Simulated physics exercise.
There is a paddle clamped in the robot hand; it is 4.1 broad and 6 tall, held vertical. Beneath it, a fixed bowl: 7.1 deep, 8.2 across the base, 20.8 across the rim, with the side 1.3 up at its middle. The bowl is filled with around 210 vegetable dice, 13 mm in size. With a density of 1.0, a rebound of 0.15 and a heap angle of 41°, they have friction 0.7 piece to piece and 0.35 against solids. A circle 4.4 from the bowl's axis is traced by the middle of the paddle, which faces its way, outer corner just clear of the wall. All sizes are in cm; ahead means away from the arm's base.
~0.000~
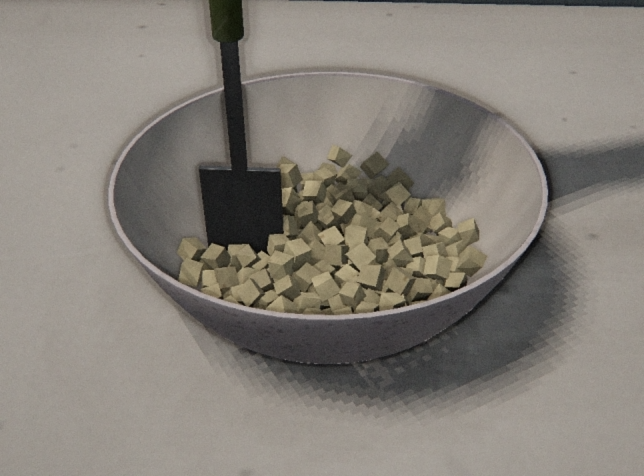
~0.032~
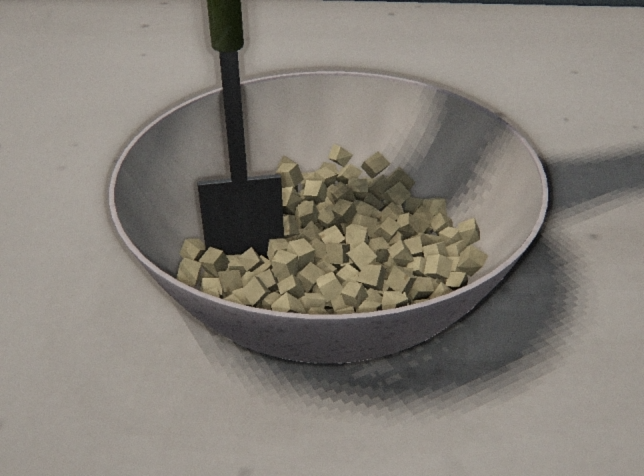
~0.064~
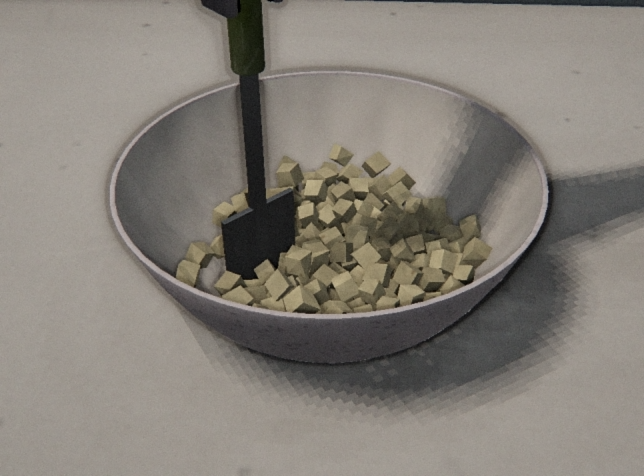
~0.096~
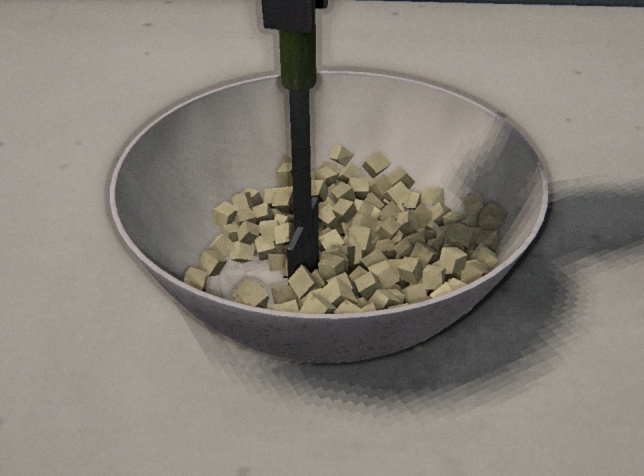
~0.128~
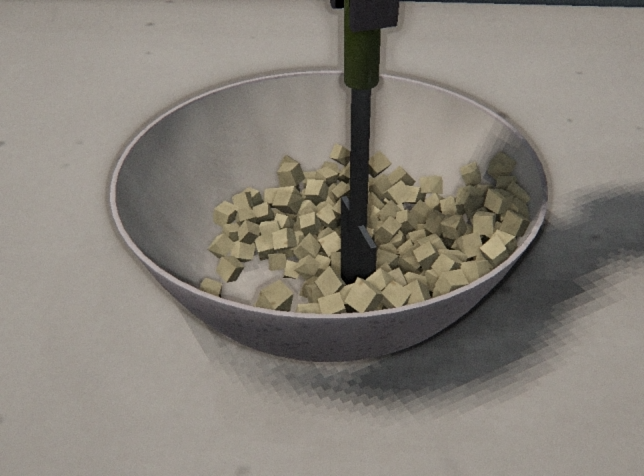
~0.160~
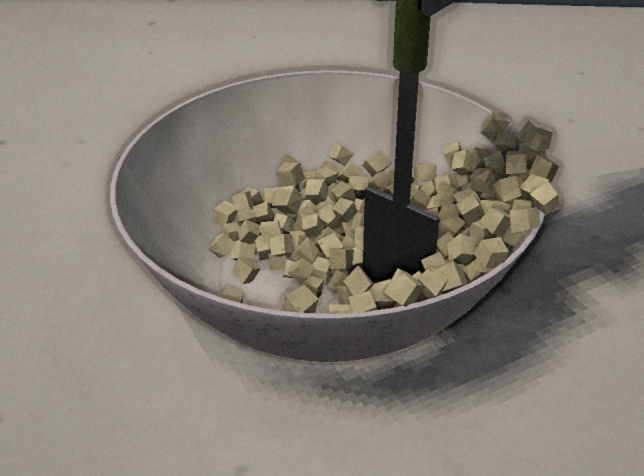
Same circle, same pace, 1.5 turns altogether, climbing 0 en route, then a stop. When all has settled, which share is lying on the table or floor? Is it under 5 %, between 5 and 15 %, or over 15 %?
Over 15 %.
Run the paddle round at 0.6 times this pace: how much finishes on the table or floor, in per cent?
Some 10 in a hundred.
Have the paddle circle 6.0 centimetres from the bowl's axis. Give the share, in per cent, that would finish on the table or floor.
That would come to roughly 40 percent.
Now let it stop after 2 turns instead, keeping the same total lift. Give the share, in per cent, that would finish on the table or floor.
Roughly 25 percent would end up there.
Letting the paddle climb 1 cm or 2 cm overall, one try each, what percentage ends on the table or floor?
Some 25 and 20 per cent.
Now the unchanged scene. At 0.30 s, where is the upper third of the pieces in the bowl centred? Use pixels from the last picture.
I'd point to somewhere close to (272, 109).
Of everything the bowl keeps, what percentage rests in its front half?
Roughly 50 per cent.
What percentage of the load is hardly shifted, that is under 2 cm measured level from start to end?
Roughly 5 percent.
After 0.30 s, 295° round, highest piece 11 above the table; 177 in the bowl, 1 on the table or floor, 35 in flight or on the tool.
After 0.45 s, 84° round, highest piece 8 above the table; 164 in the bowl, 41 on the table or floor, 8 in flight or on the tool.
After 0.72 s, 180° round, highest piece 6 above the table; 163 in the bowl, 50 on the table or floor.
After 1.42 s, 180° round, highest piece 6 above the table; 163 in the bowl, 50 on the table or floor.
At rest, 163 in the bowl, 50 on the table or floor. That is 23 % on the table or floor.
